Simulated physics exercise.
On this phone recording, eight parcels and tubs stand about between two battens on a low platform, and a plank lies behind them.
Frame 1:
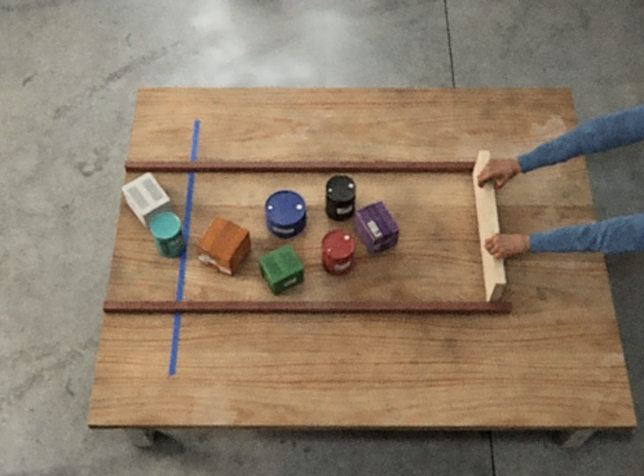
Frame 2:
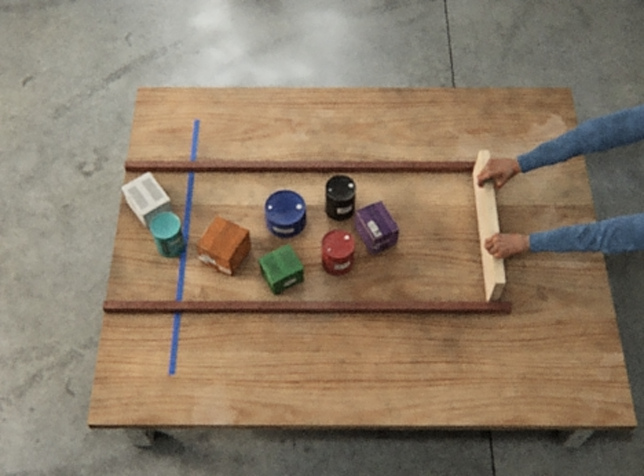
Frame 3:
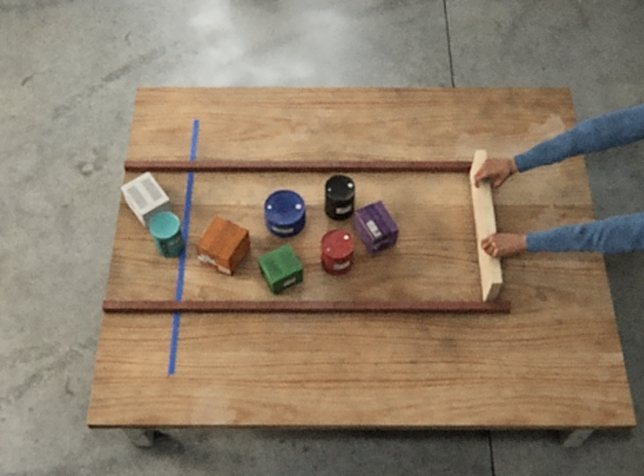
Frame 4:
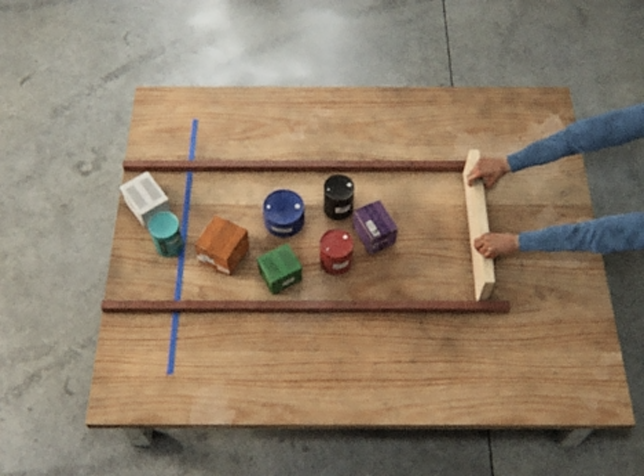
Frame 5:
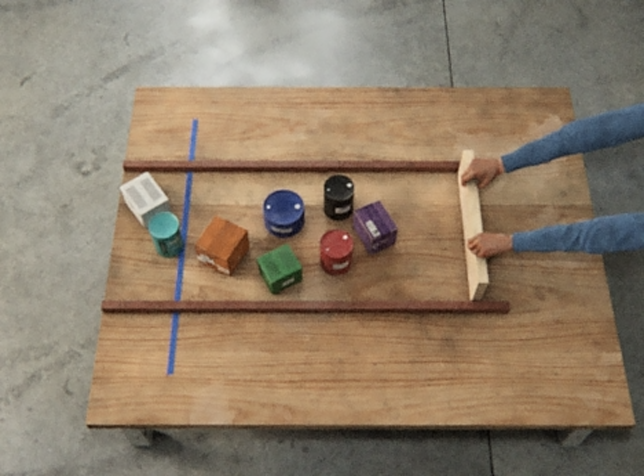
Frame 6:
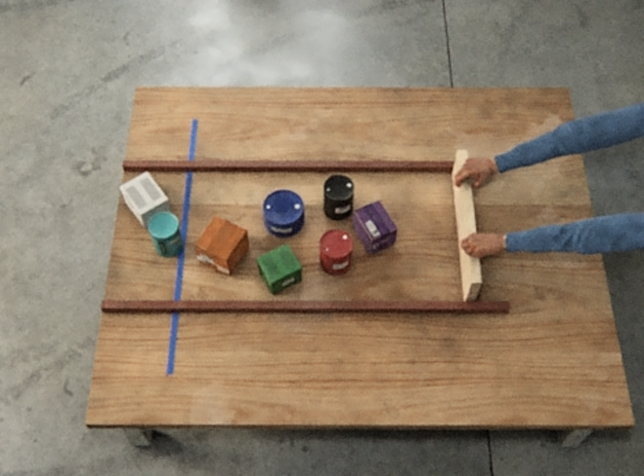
A pale wooden plank, gripped by two blue-sleeved hands reaching in from the right, lies across two dark red battens on a low wooden platform over a grey concrete floor, seen from above. Between the battens sit white, orange, green and purple boxes and turquoise, blue, red and black tubs, the white and turquoise ones leftmost near blue tape. The hands slide the plank slightly left, while the objects stay practically still.
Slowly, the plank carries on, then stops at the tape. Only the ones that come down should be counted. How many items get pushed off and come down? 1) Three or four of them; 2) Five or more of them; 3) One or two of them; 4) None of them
3.
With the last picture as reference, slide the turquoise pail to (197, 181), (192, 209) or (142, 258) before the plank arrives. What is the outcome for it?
At the three spots, the turquoise pail keeps its place, tips over and keeps its place.
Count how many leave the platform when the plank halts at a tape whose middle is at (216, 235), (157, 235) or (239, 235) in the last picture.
Tallies in the order given: 0, 4, 0.
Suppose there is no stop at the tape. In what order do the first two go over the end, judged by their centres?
Counting earliest first, you get the white tote, after which comes the turquoise pail.
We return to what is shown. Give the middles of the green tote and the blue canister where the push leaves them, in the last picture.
Roughly (136, 277); the other one roughly (135, 205).
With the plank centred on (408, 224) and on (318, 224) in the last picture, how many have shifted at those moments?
At first I count 0, and then 5.
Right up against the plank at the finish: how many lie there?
The count is 3.
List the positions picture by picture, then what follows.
The first frame shows white tote (148, 201); turquoise pail (168, 236); orange parcel (224, 246); plank (488, 225); tape (185, 236).
The second frame shows turquoise pail (168, 236); black canister (340, 198).
The third frame shows orange parcel (224, 246); blue canister (285, 214).
The fourth frame shows white tote (146, 201); green tote (280, 270).
The fifth frame shows turquoise pail (167, 236); red canister (336, 253).
The sixth frame shows white tote (146, 201); turquoise pail (166, 235); orange parcel (222, 246); plank (466, 225); tape (183, 235).
Early on, none off yet; white tote at rest near (146, 201); turquoise pail at rest near (166, 235); orange parcel at rest near (222, 246).
A while later, none off yet; white tote moving near (142, 200); turquoise pail travelled about its own width near (149, 228); orange parcel travelled about its own width near (177, 245).
Finally, the number that fall off is one or two; lost, turquoise pail and white tote.
